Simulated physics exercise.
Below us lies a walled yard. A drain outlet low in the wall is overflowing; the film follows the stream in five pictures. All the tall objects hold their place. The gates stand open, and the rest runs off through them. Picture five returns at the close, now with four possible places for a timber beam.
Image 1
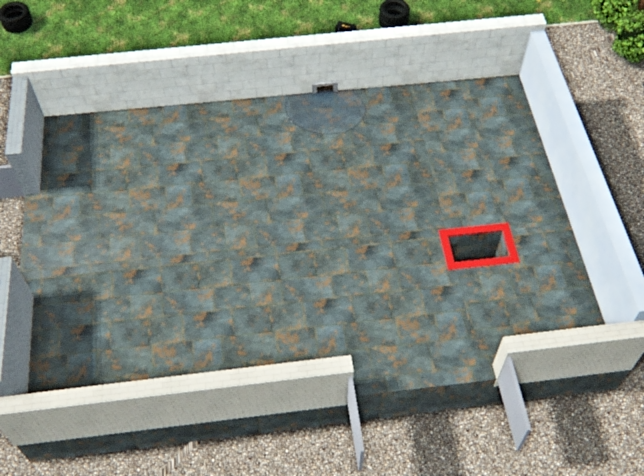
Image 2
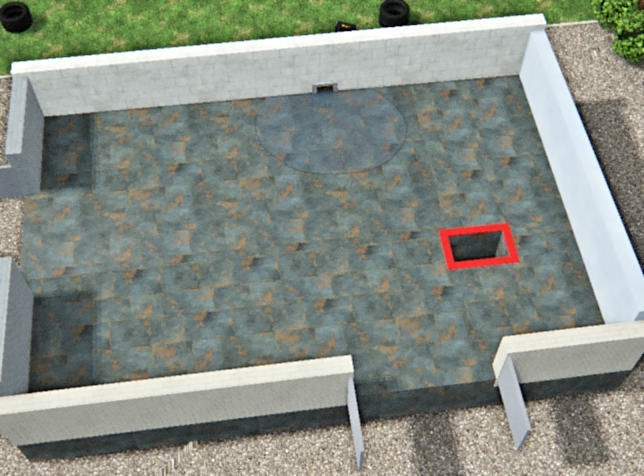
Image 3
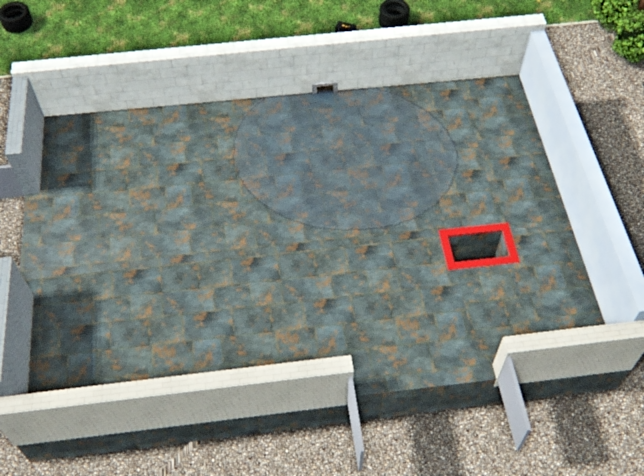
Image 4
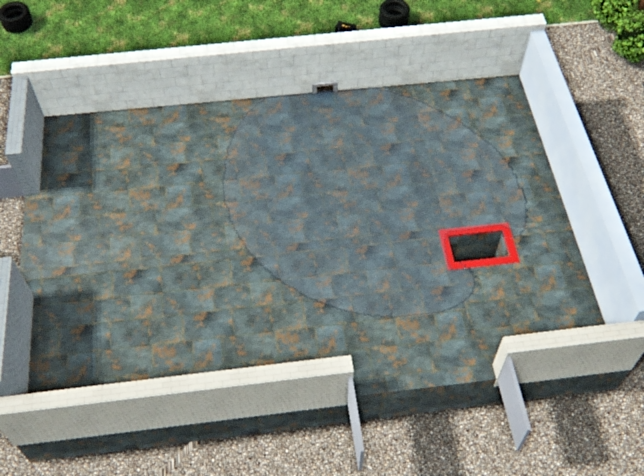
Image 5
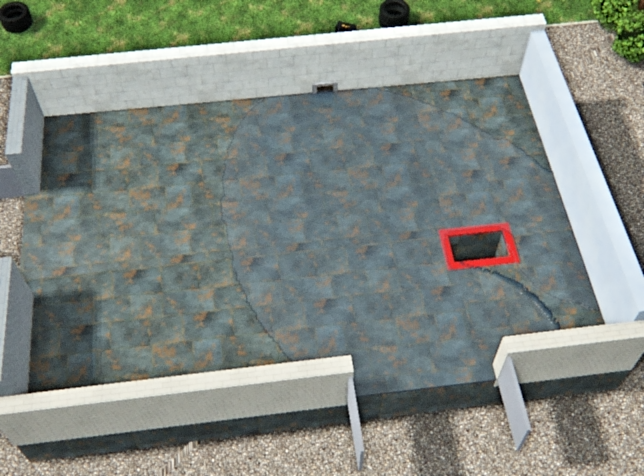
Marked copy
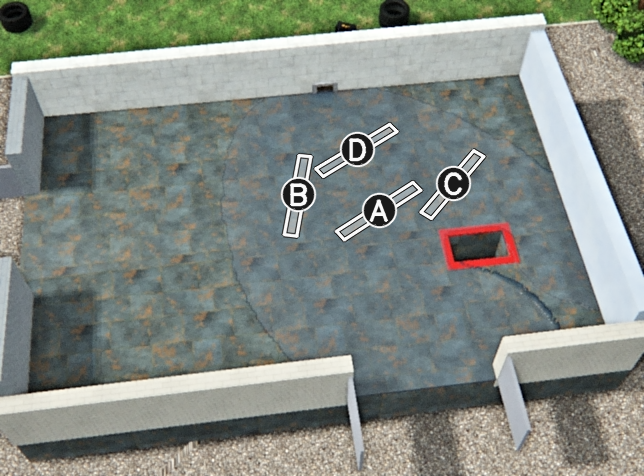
The clip shows a walled yard with a tiled floor seen from above, where a thin sheet of water spreads from a small opening in the far wall, widening across the floor and reaching around the red-edged pit.
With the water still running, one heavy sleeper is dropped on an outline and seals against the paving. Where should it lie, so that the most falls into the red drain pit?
Place B.
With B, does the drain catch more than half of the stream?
No.
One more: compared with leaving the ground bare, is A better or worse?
It is worse.
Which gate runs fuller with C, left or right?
The right one.
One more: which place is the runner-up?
Place A.
In white, A from (340, 235) to (416, 186); B from (290, 235) to (304, 156); C from (426, 215) to (478, 153); D from (319, 172) to (393, 128).
With A, about 14 % of the stream goes into the red drain pit, about 85 % out by the gates.
With B, about 25 % of the stream goes into the red drain pit, about 74 % out by the gates.
With C, about 5 % of the stream goes into the red drain pit, about 93 % out by the gates.
With D, about 5 % of the stream goes into the red drain pit, about 94 % out by the gates.
